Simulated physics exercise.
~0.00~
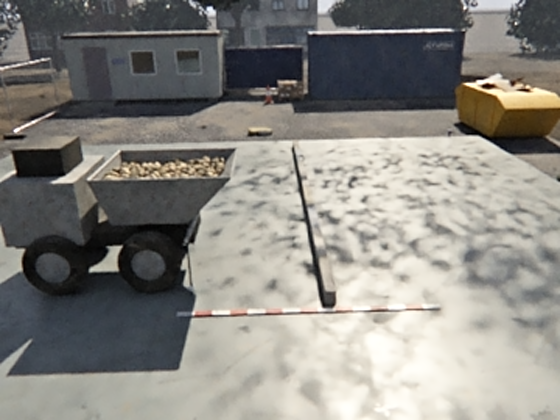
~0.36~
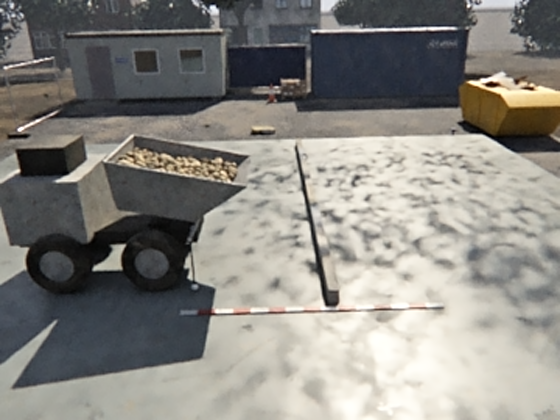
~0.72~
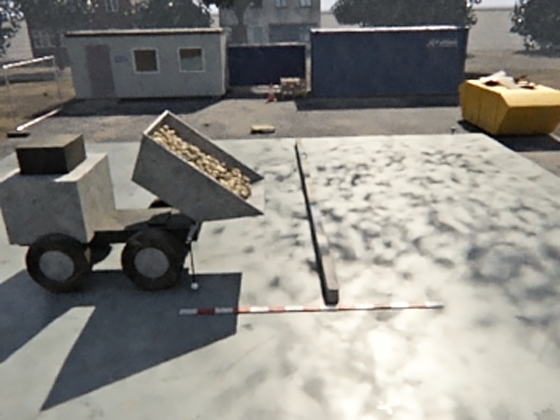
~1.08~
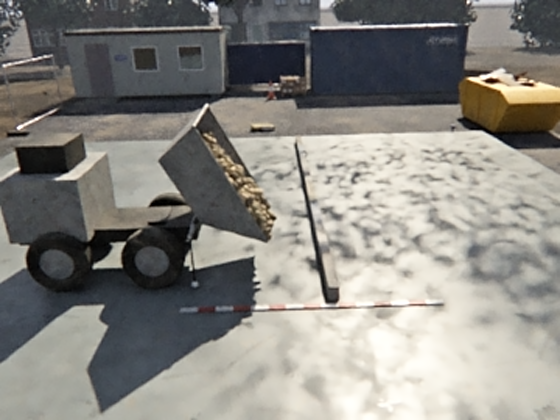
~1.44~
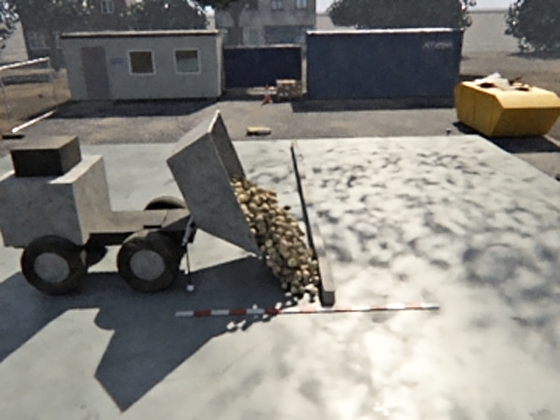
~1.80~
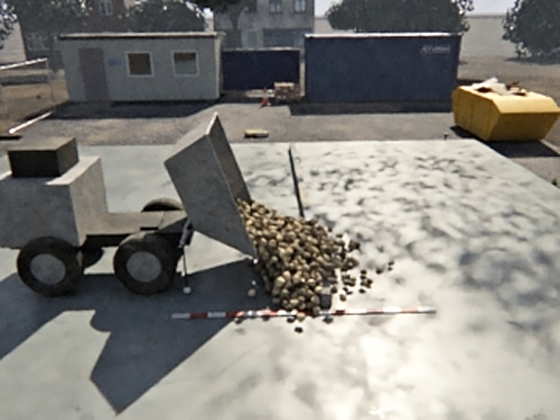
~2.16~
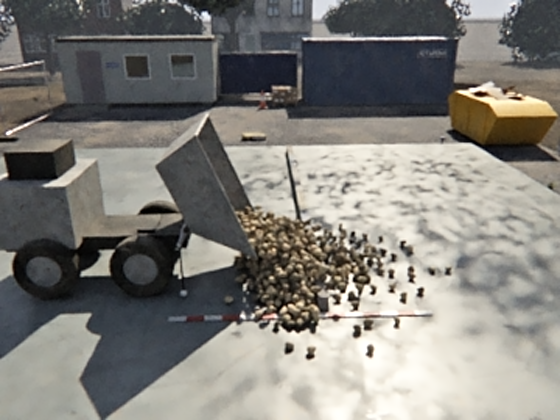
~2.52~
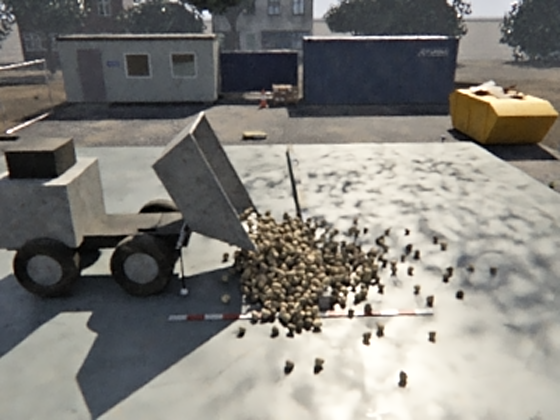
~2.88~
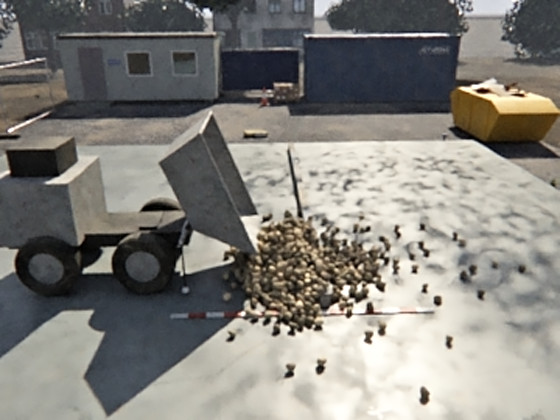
Site dumper tipping its skip and pouring smooth stones into a heap that buries part of a kerb, some scattering beyond it.
